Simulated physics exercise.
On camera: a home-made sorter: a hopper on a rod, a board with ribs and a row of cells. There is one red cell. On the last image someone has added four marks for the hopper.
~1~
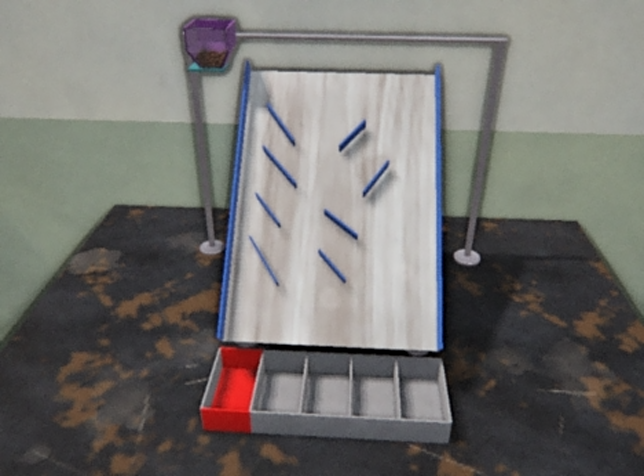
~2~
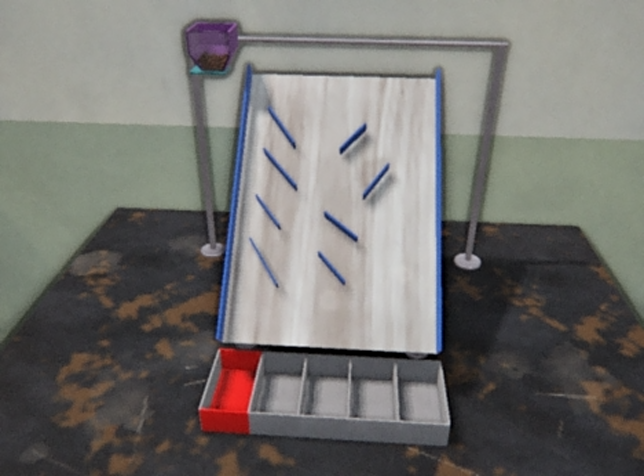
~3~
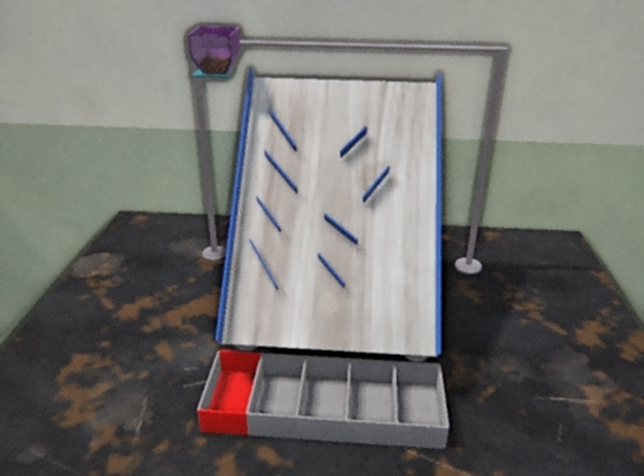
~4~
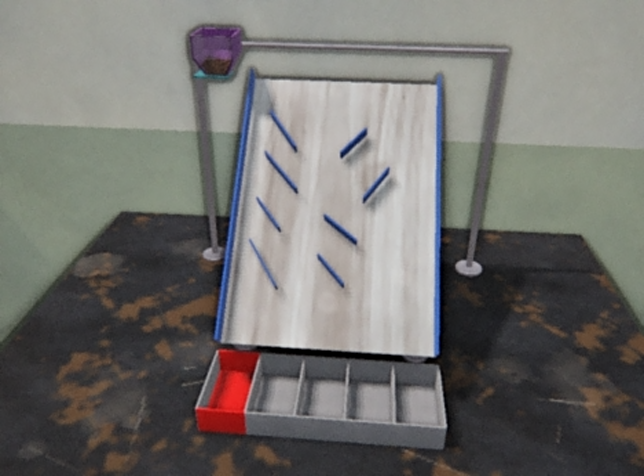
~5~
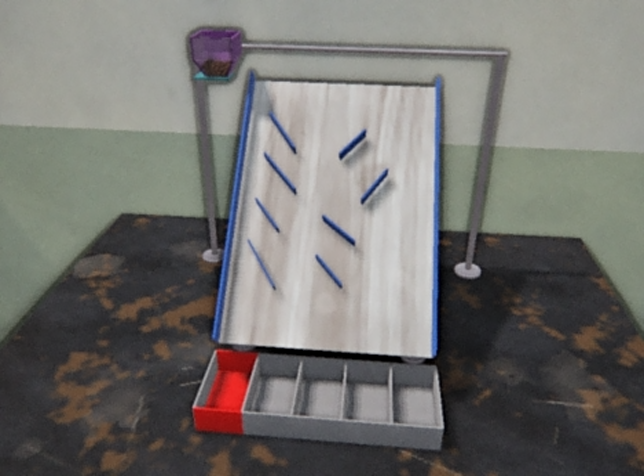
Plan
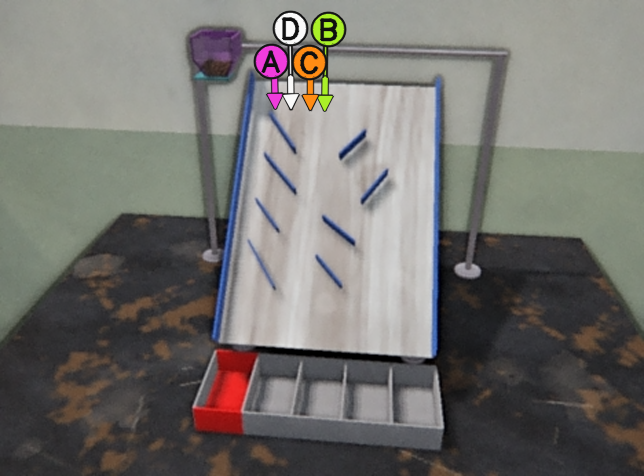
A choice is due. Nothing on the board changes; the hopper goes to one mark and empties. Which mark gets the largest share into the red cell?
I would pick mark A.
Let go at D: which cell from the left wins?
The fifth from the left.
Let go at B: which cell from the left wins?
The second.
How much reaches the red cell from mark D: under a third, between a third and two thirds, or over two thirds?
It is under a third.
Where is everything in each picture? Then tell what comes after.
In the first frame, hopper near (213, 58), allspice berries, door shut.
In the second frame, ribs (269, 106) to (294, 142), (340, 148) to (366, 123), (264, 148) to (296, 185).
In the third frame, ribs (364, 197) to (389, 166), (257, 197) to (279, 227), (324, 214) to (357, 240).
In the fourth frame, ribs (249, 239) to (275, 286), (318, 254) to (343, 284).
In the fifth frame, red cell near (219, 419), number 1 of 5 from the left.
On the marked copy, mark A meets the board at (275, 103); mark B meets the board at (324, 105); mark C meets the board at (310, 104); mark D meets the board at (291, 103).
If A is chosen, close to a third in the red cell, close to half in other cells, close to a quarter outside the box.
If B is chosen, none at all in the red cell, the bulk in other cells, close to a quarter outside the box.
If C is chosen, only a few in the red cell, the bulk in other cells, close to a quarter outside the box.
If D is chosen, a small share in the red cell, the bulk in other cells, a small share outside the box.
